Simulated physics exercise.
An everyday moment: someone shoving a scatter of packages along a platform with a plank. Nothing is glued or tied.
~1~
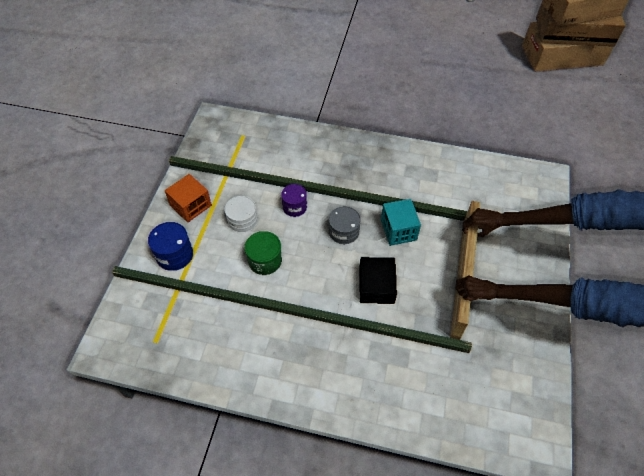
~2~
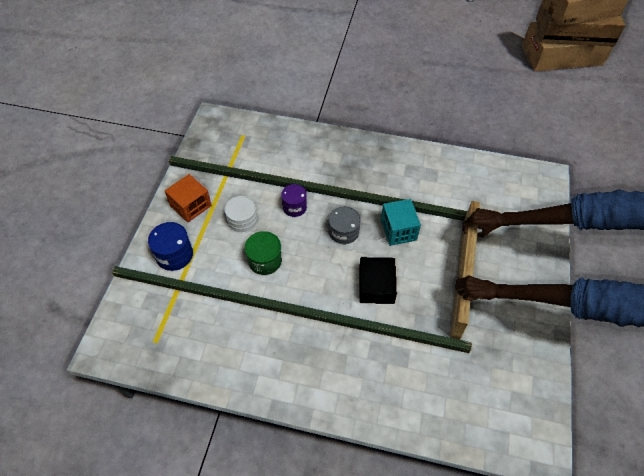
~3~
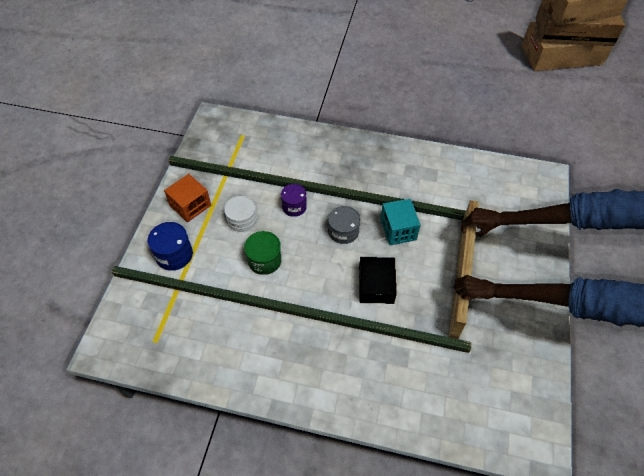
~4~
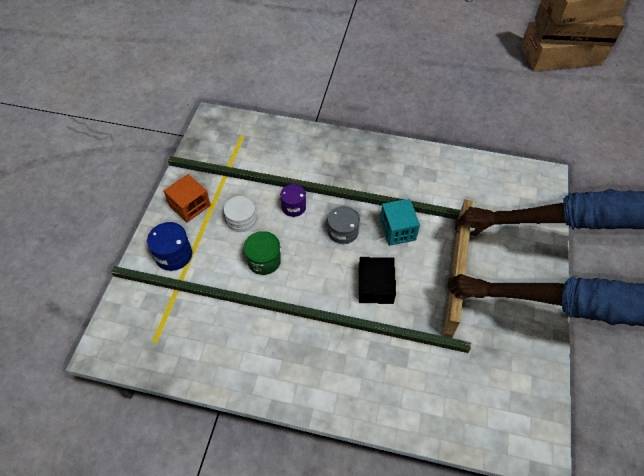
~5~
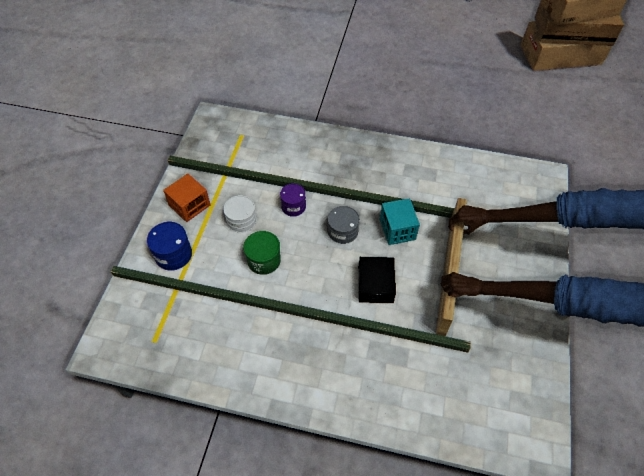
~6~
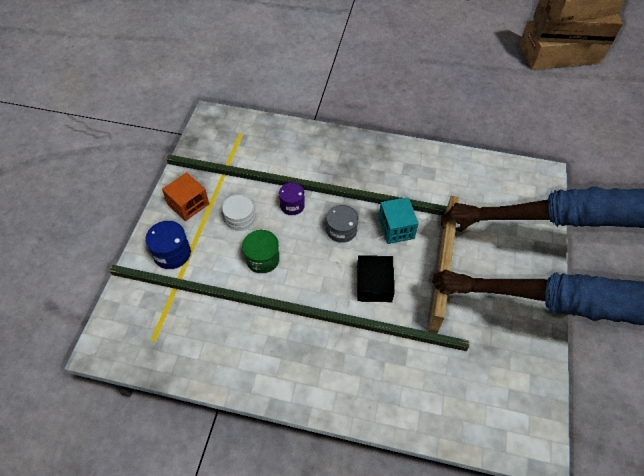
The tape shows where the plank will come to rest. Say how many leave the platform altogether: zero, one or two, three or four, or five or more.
The number that fall off is one or two.
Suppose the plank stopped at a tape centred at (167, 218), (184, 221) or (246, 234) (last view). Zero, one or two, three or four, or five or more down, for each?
The falls would be at least five; three to four; none at all.
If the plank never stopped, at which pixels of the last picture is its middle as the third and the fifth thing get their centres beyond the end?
Its middle is around (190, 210) and later (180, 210).
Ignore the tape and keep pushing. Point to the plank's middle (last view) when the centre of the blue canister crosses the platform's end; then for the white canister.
Its middle is around (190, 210) and around (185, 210).
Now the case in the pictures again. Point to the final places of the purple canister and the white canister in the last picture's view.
The purple canister at (179, 176), the white canister at (164, 196).
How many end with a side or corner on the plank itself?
That makes 3.
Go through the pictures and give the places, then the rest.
In the first picture, orange crate (189, 198); blue canister (171, 247); white canister (242, 214); plank (466, 268); tape (205, 227).
In the second picture, blue canister (171, 247); turquoise crate (400, 222).
In the third picture, white canister (241, 214); black crate (377, 280).
In the fourth picture, orange crate (188, 198); purple canister (293, 201).
In the fifth picture, blue canister (170, 246); plank (452, 265).
In the sixth picture, orange crate (186, 197); blue canister (169, 245); white canister (239, 213); plank (444, 263); tape (202, 225).
Early on, none off yet; orange crate at rest near (186, 197); blue canister at rest near (169, 245); white canister at rest near (239, 213).
A while later, none off yet; orange crate travelled a little near (180, 194); blue canister travelled a little near (152, 245); white canister travelled about its own width near (205, 208).
Finally, the number that fall off is one or two; lost, orange crate.
